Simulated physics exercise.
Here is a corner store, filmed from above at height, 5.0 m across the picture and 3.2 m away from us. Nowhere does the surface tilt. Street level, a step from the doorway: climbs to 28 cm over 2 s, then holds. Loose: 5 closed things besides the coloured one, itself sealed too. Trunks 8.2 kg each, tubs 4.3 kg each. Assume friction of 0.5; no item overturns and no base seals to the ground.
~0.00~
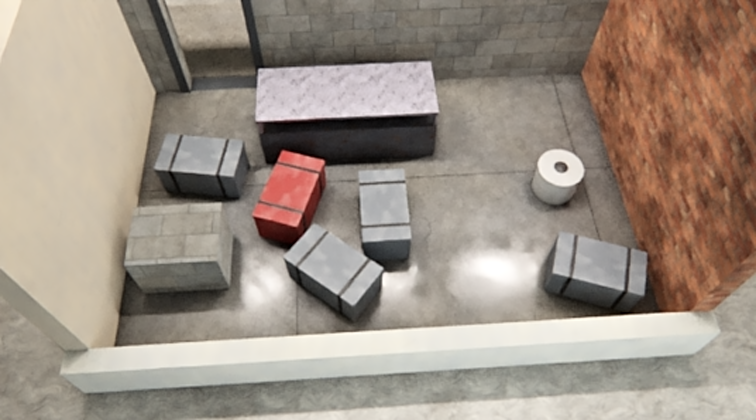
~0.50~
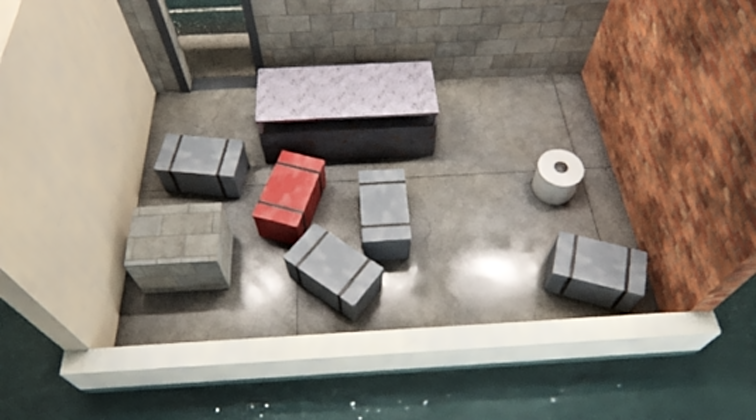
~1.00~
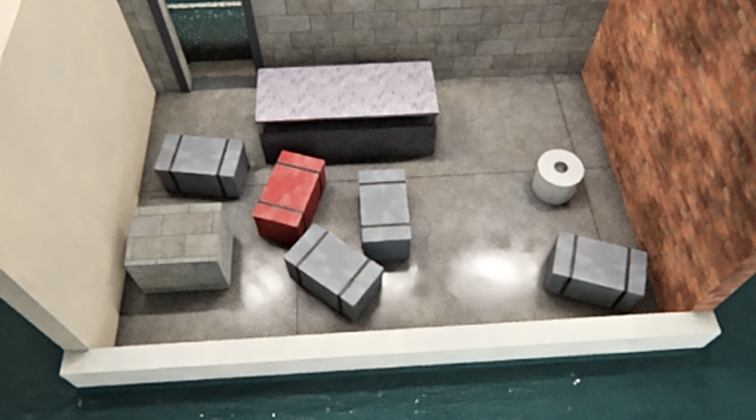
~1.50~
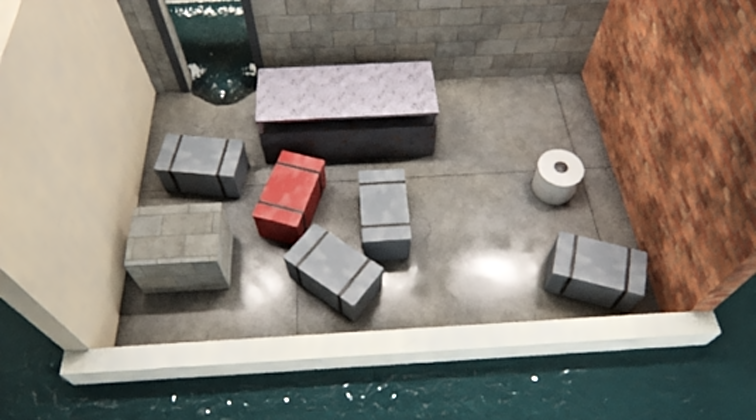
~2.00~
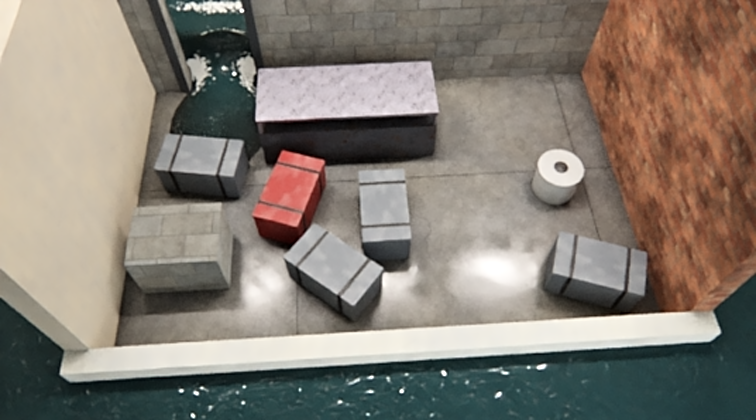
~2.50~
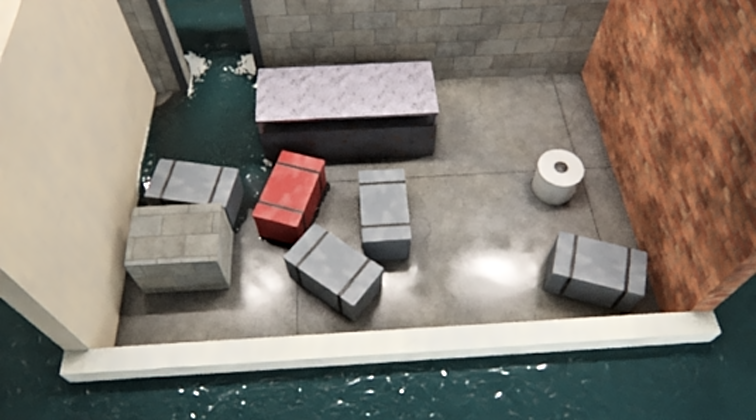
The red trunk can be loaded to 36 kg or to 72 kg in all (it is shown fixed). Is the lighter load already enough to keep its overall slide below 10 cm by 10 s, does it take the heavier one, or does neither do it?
No offered weight is adequate.
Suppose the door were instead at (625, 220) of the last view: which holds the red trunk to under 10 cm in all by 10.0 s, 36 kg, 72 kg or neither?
I'd say you need the heavier one.
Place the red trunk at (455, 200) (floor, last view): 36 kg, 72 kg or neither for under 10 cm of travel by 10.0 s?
So both weights work.
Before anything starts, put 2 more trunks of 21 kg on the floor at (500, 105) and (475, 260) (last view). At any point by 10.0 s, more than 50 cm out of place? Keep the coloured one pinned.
Below, beyond.
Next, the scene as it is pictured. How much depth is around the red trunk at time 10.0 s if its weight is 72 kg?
Something like 8 centimetres.
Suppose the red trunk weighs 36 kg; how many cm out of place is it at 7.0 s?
About 100 cm.
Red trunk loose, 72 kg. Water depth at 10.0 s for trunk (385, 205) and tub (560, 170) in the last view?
Around 6 cm and 10 cm.
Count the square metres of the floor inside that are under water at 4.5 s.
I'd put it close to 6.5 m2.
After 3.5 s the red trunk would be 0 cm from its start with 36 kg and 0 cm from its start with 72 kg; 5 cm of water round it then.
After 4.5 s the red trunk would be 9 cm from its start with 36 kg and 0 cm from its start with 72 kg; 6 cm of water round it then.
After 7.0 s the red trunk would be 91 cm from its start with 36 kg and 3 cm from its start with 72 kg; 9 cm of water round it then.
After 10.0 s the red trunk would be 170 cm from its start with 36 kg and 20 cm from its start with 72 kg; 8 cm of water round it then.
